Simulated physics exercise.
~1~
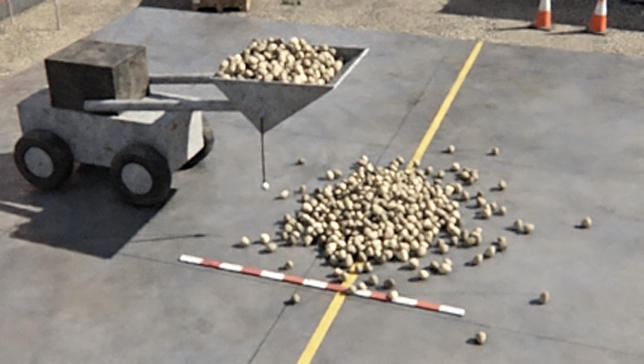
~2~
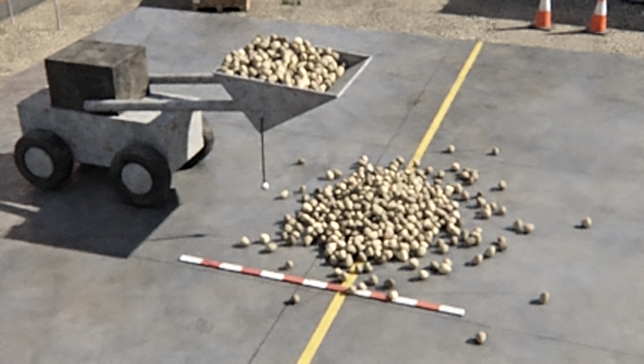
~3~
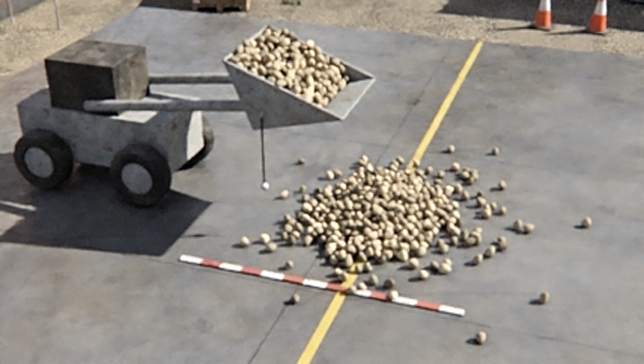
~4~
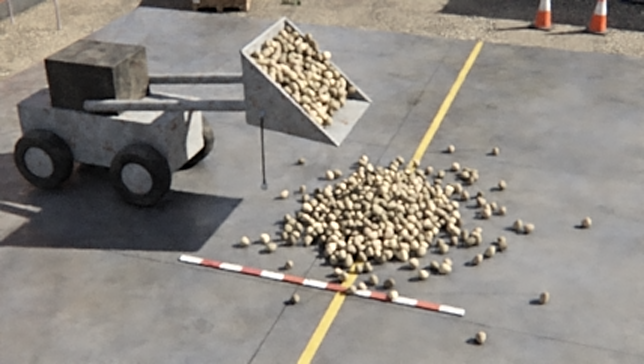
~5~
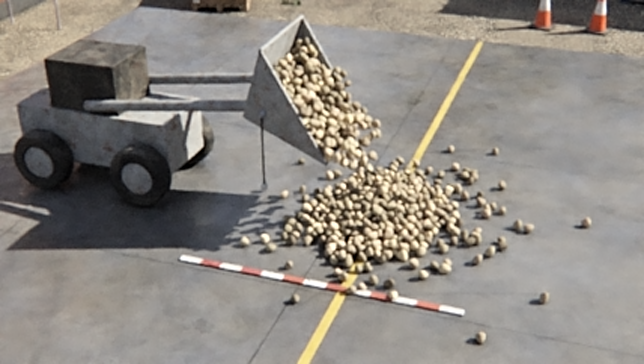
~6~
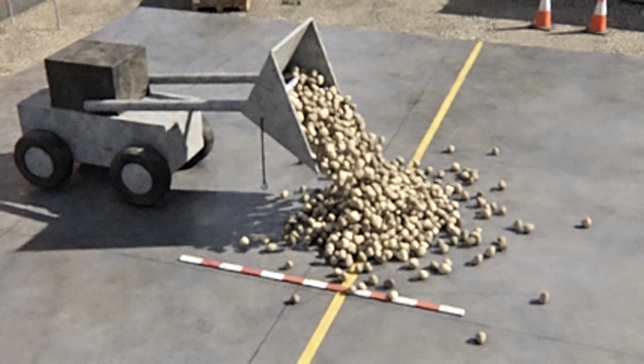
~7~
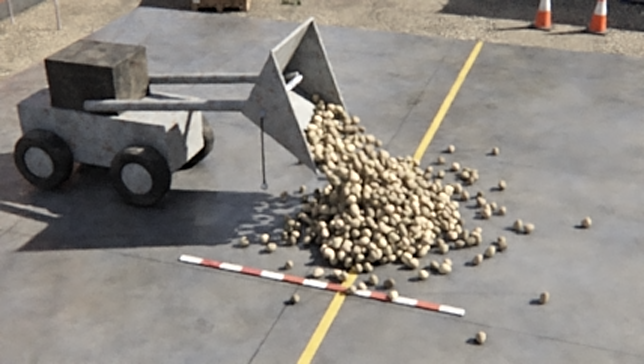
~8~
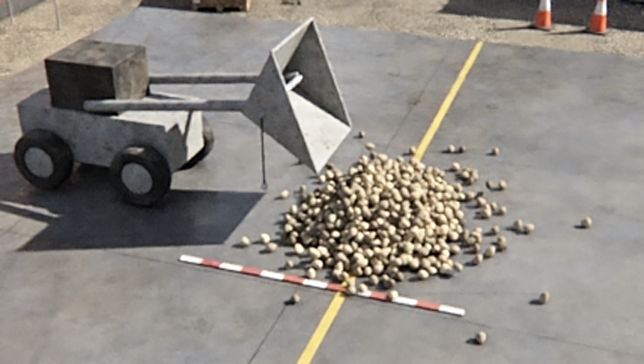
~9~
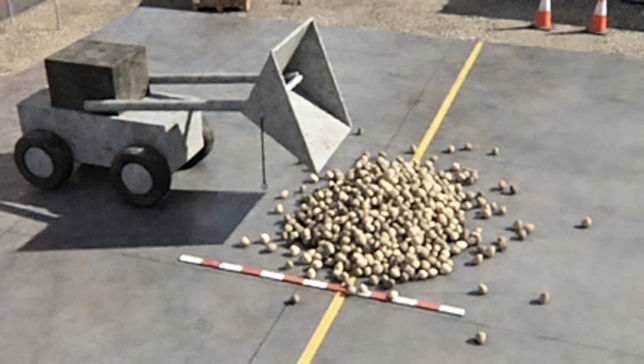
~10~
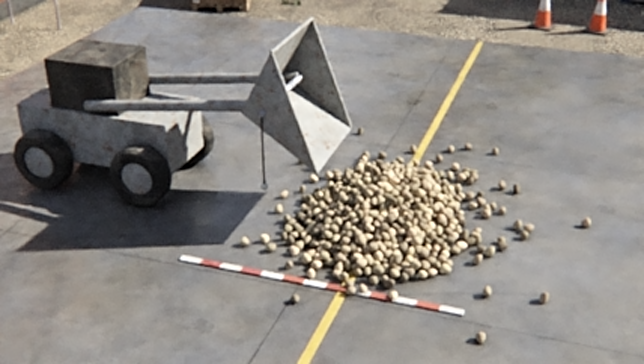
We see a small grey wheeled loader tip its raised bucket forward and pour rounded cobbles onto a loose pile lying across a yellow line, behind a red and white staff, until the bucket hangs empty and still beside a larger, spread-out heap covering part of the line.
